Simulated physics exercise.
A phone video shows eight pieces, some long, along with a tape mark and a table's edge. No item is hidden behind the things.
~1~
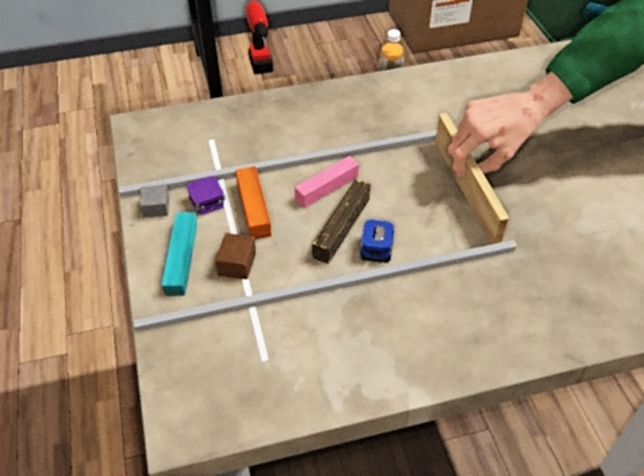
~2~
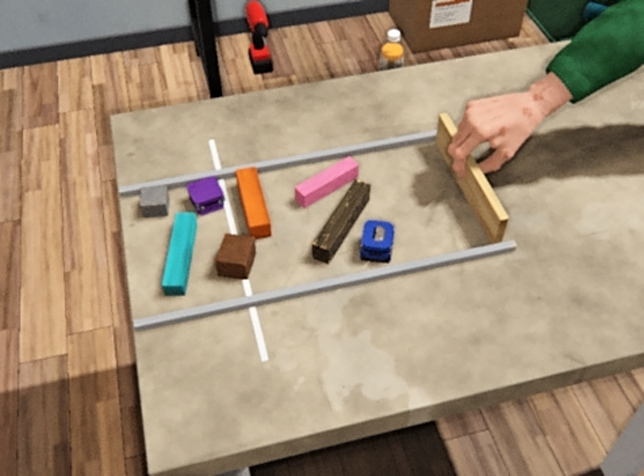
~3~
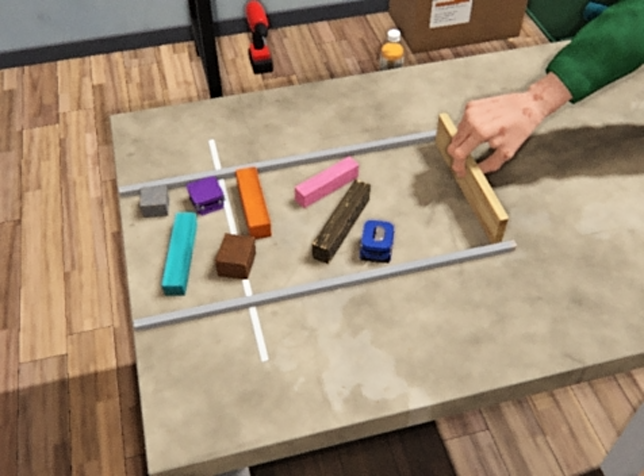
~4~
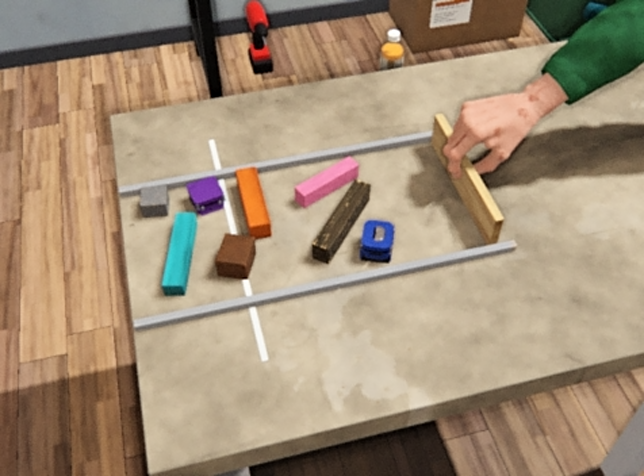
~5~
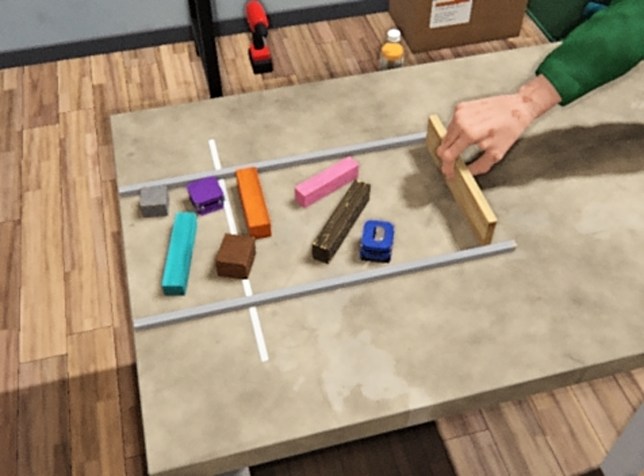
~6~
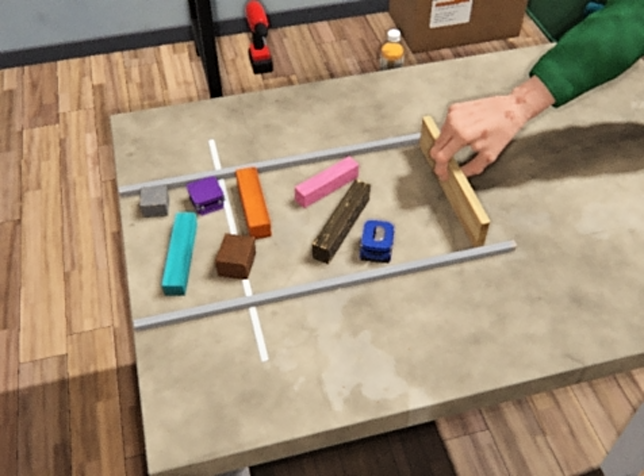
A hand slides a wooden board slightly left between two rails, while the scattered pieces stay still.
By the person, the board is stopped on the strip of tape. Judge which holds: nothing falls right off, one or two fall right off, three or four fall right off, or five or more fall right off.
I predict the tally of drops will be nothing.
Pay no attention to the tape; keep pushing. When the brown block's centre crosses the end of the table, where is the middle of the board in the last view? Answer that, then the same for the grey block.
For the brown block, about (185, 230); for the grey block, about (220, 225).
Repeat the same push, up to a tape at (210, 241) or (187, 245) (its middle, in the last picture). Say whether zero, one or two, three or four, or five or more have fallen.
In order: One to two, then either one or two.
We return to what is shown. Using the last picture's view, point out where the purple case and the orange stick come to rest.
You'll find the first one at (164, 196) and the second at (187, 209).
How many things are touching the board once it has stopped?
That makes 3.
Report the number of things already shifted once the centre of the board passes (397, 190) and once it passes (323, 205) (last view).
First 0, after that 4.
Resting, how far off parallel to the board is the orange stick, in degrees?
I'd put it at about 25°.
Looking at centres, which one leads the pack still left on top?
The grey block is it.
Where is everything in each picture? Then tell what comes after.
The first frame shows grey block (155, 201); turquoise stick (180, 253); purple case (206, 196); board (469, 176); tape (235, 236).
The second frame shows turquoise stick (180, 253); brown block (236, 257).
The third frame shows purple case (206, 197); board (469, 176).
The fourth frame shows grey block (155, 202); blue case (377, 242).
The fifth frame shows turquoise stick (180, 253); black bar (342, 221).
The sixth frame shows grey block (155, 202); turquoise stick (180, 253); purple case (206, 197); board (452, 180); tape (235, 236).
Soon after, none off yet; grey block at rest near (155, 202); turquoise stick at rest near (180, 253); purple case at rest near (206, 197).
In the end, the number that fall off is zero.
